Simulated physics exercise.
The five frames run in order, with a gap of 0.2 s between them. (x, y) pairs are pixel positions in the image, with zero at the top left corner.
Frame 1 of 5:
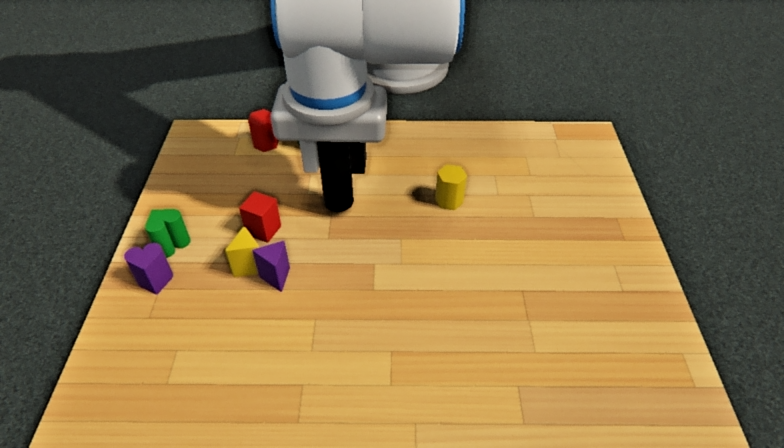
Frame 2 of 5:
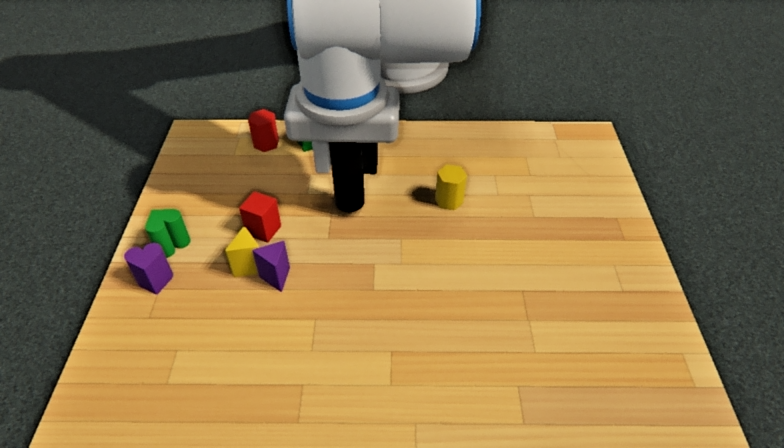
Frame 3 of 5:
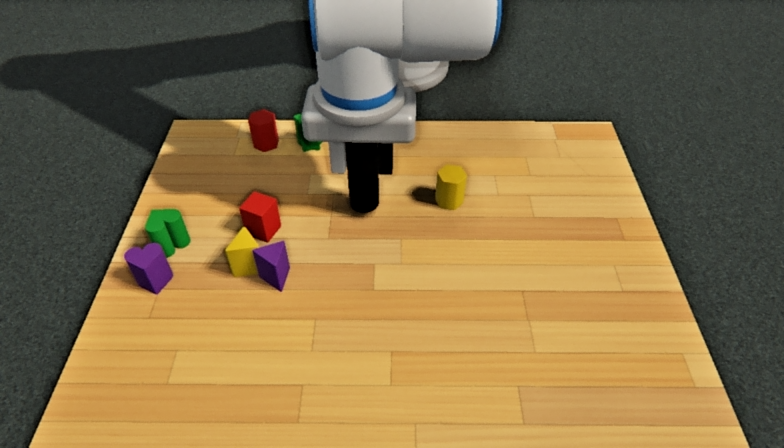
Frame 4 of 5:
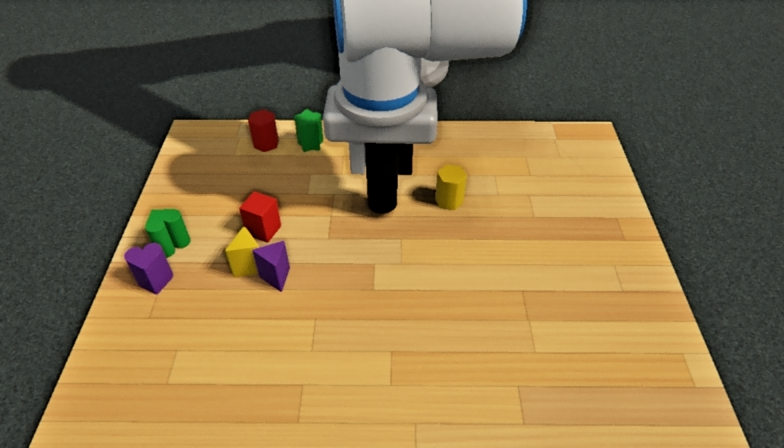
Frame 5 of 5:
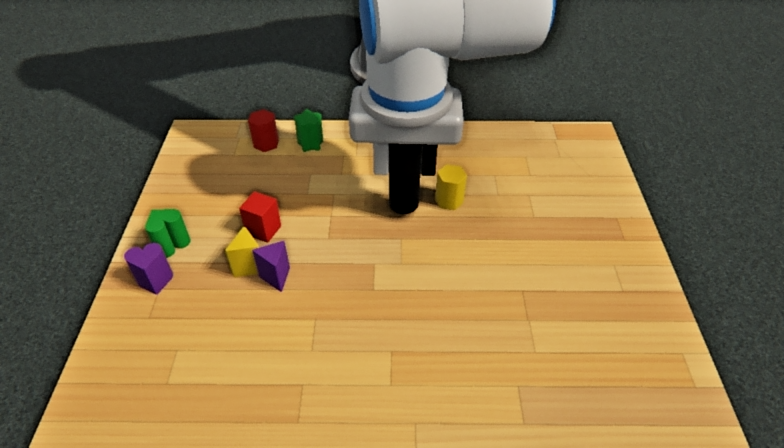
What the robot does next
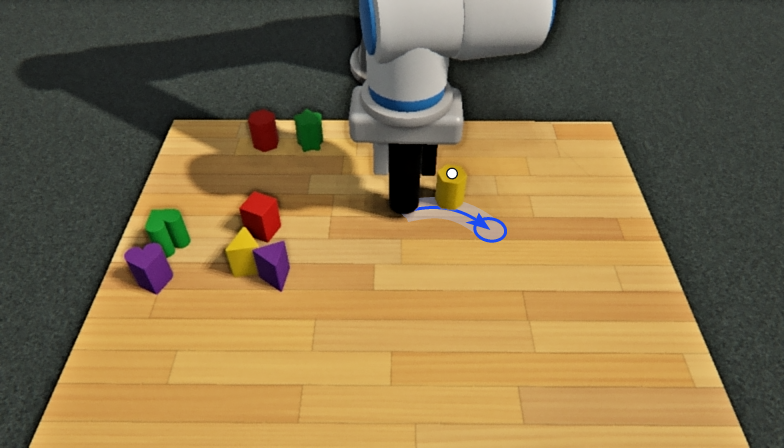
A light wooden tabletop on a dark grey floor is seen from above and in front, with the camera still. Red and green blocks sit at the back left, green, purple, red and yellow blocks cluster at the left, and a yellow block stands right of a white robot arm's black bar. The arm slides the upright bar steadily rightward, closing most of the gap to the motionless yellow block.
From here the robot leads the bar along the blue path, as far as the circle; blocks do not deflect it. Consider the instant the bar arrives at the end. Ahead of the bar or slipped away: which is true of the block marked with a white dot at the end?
The bar should slip past it.
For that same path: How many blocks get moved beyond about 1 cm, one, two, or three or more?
I foresee one block being moved.
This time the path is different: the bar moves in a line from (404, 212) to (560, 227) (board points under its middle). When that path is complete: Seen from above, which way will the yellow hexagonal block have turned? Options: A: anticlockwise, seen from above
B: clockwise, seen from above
Correct choice: A.
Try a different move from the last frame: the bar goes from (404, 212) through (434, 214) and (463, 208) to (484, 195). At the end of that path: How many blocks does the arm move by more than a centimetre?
I'd say just one block gets shifted by more than about 1 cm.
The drawn path runs from (404, 212) by way of (434, 208) and (465, 214) to (490, 230); the dot is on the yellow hexagonal block.
What follows on the original path. One third of the way, bar at (435, 200); yellow hexagonal block at (461, 171).
Two thirds of the way, bar at (466, 207); yellow hexagonal block at (477, 169), turned 40° anticlockwise.
At the end, bar at (492, 222); yellow hexagonal block at (477, 169), turned 40° anticlockwise.
